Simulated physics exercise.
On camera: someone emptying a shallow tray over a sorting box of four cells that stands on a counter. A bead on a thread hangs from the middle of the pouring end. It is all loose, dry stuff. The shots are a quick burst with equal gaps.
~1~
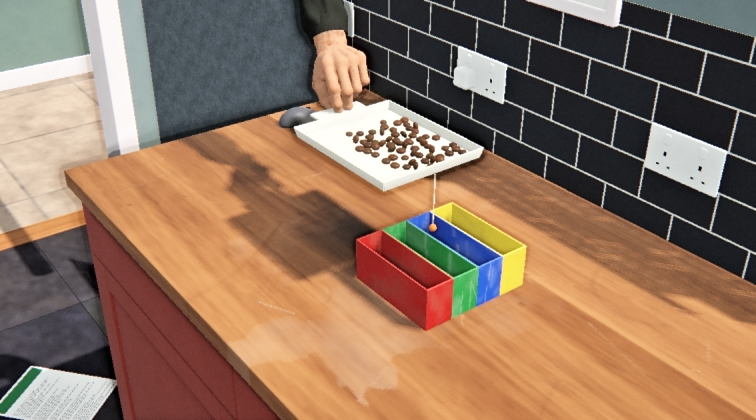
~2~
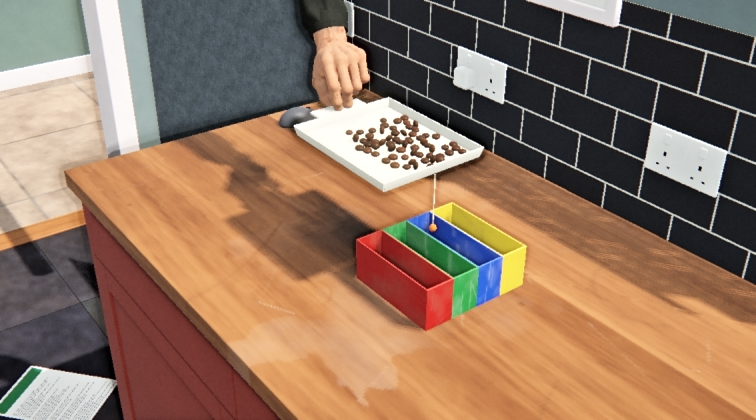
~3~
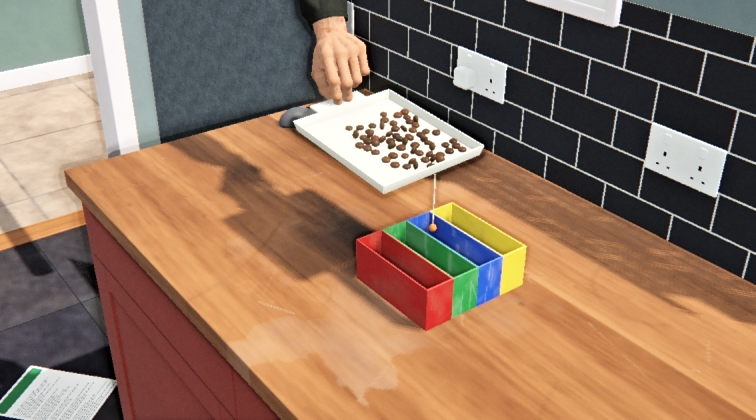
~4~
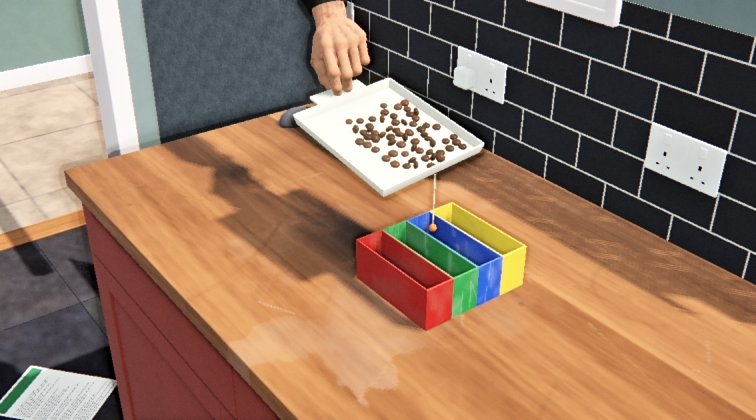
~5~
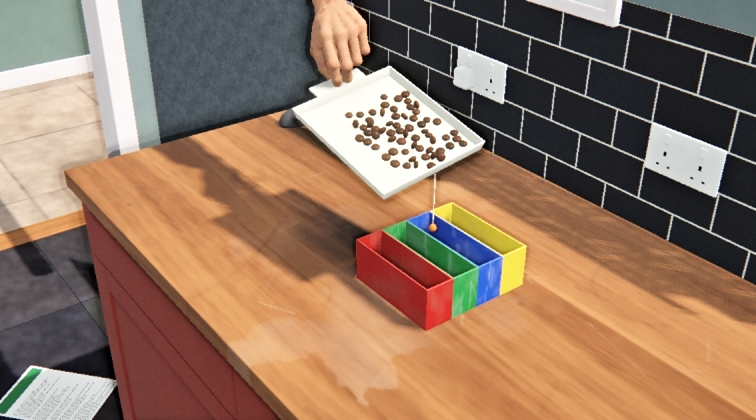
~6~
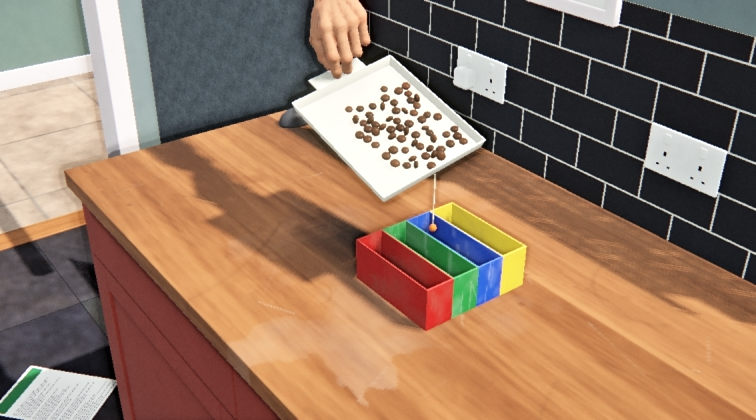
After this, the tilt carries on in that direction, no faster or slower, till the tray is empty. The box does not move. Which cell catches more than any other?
The red cell gets the most.
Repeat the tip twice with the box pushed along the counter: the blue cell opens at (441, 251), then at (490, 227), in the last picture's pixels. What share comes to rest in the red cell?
About 40 and 0 per cent.
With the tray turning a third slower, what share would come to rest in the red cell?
Close to 80 per cent.
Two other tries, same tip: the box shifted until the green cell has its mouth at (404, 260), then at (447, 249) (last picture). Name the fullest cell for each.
In turn: That green cell; the red one.
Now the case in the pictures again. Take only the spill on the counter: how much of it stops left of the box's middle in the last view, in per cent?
It comes to 100 per cent or so.
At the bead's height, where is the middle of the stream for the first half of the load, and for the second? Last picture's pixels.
Around (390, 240) and then (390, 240).
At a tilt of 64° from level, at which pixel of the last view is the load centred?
Near (398, 177).
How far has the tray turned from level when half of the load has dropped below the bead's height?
Roughly 95°.
Just after the last frame, tray tipped steeply; almost all on the tray; about a tenth falling or outside the box.
A moment on, tray tipped past a quarter turn; roughly a quarter on the tray; roughly half in the red cell; about a tenth in the green cell; roughly a quarter falling or outside the box.
Further on, tray tipped past a quarter turn; the larger part in the red cell; about a tenth in the green cell; roughly a quarter falling or outside the box.
When it is over, tray tipped past a quarter turn; the larger part in the red cell; about a tenth in the green cell; not one in the blue cell; not one in the yellow cell; roughly a quarter outside the box.
